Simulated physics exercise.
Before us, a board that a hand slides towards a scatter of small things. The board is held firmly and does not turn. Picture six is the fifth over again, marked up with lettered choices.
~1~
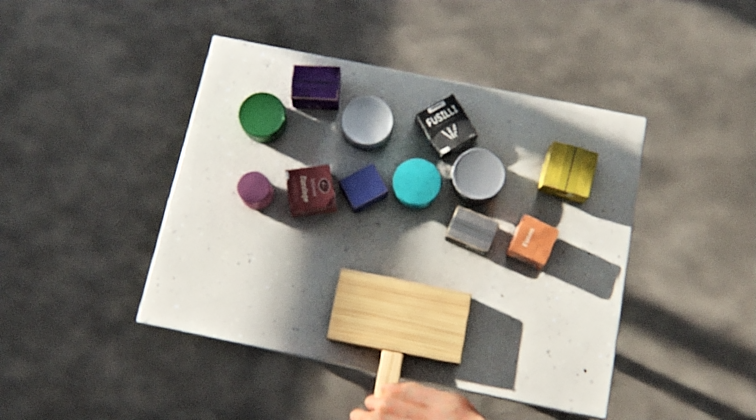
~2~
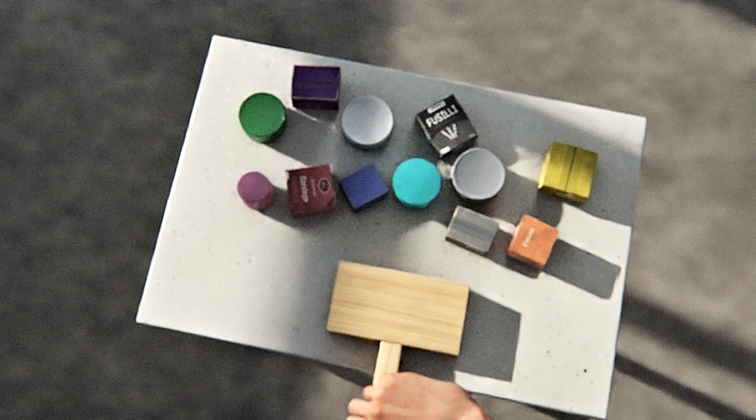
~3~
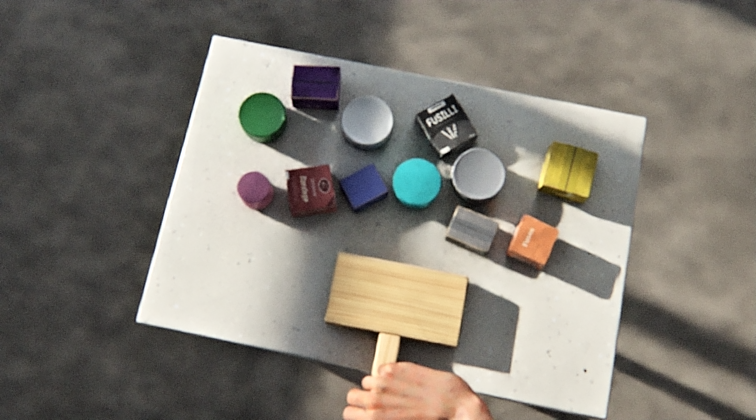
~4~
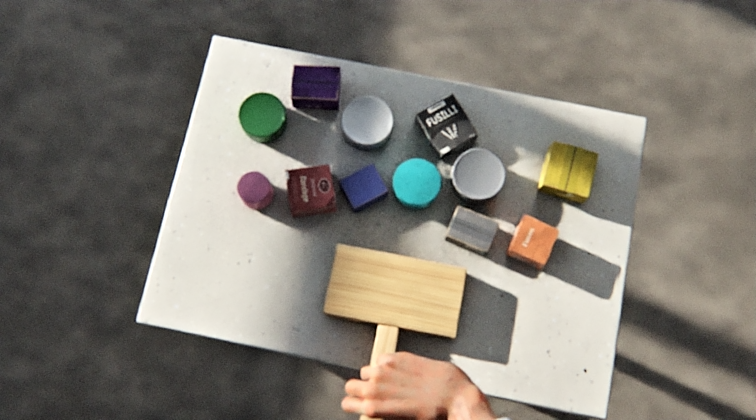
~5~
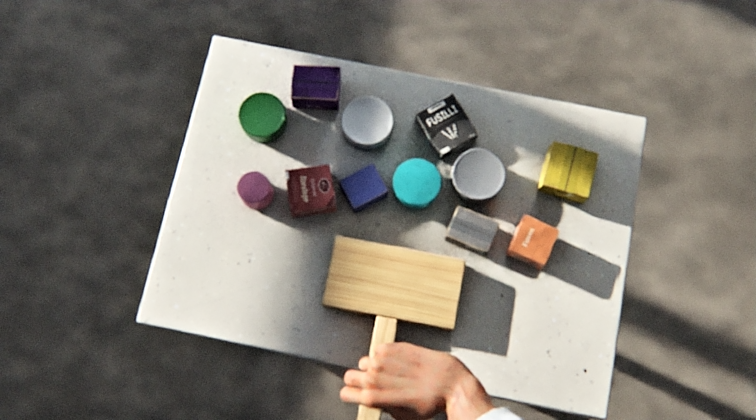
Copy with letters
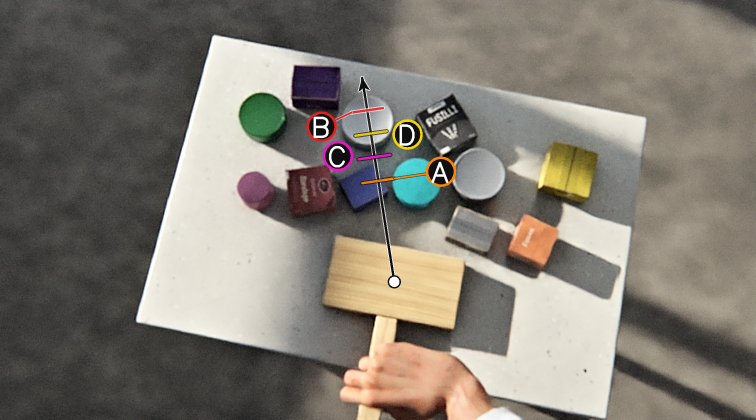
On a pale tabletop over rough grey ground, small boxes, tubs and jars in many colours sit scattered, with a flat wooden board below them. A hand grips the board's handle and slides it slowly up a short way, narrowing the gap, while the scattered things stay still.
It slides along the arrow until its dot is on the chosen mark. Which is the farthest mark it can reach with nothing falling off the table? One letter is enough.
Stop at C.
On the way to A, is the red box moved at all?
Yes.
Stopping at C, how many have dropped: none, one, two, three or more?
In all, none.
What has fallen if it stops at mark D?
It is the white jar.
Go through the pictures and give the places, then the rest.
The first picture shows white jar (368, 124); yellow box (568, 172); purple box (316, 88).
The second picture shows board (399, 307); pink tin (255, 191).
The third picture shows board (397, 299); blue block (364, 189).
The fourth picture shows board (396, 290); grey jar (477, 178).
The fifth picture shows board (394, 282); turquoise pot (417, 185); green tub (263, 118); red box (311, 191).
On the copy, A at (378, 181); B at (367, 110); C at (374, 157); D at (371, 134); the arrow from (394, 282) to (362, 78); the white dot at (394, 282).
On C. First, board (387, 238); grey jar (485, 164); blue block (367, 177).
Then, board (380, 193); black packet (454, 116); white jar (370, 101).
Finally, board (374, 161); white jar (373, 72); black packet (462, 105); nothing has fallen.
By contrast, A is safe but short; B drops the turquoise pot and white jar; D drops the white jar.
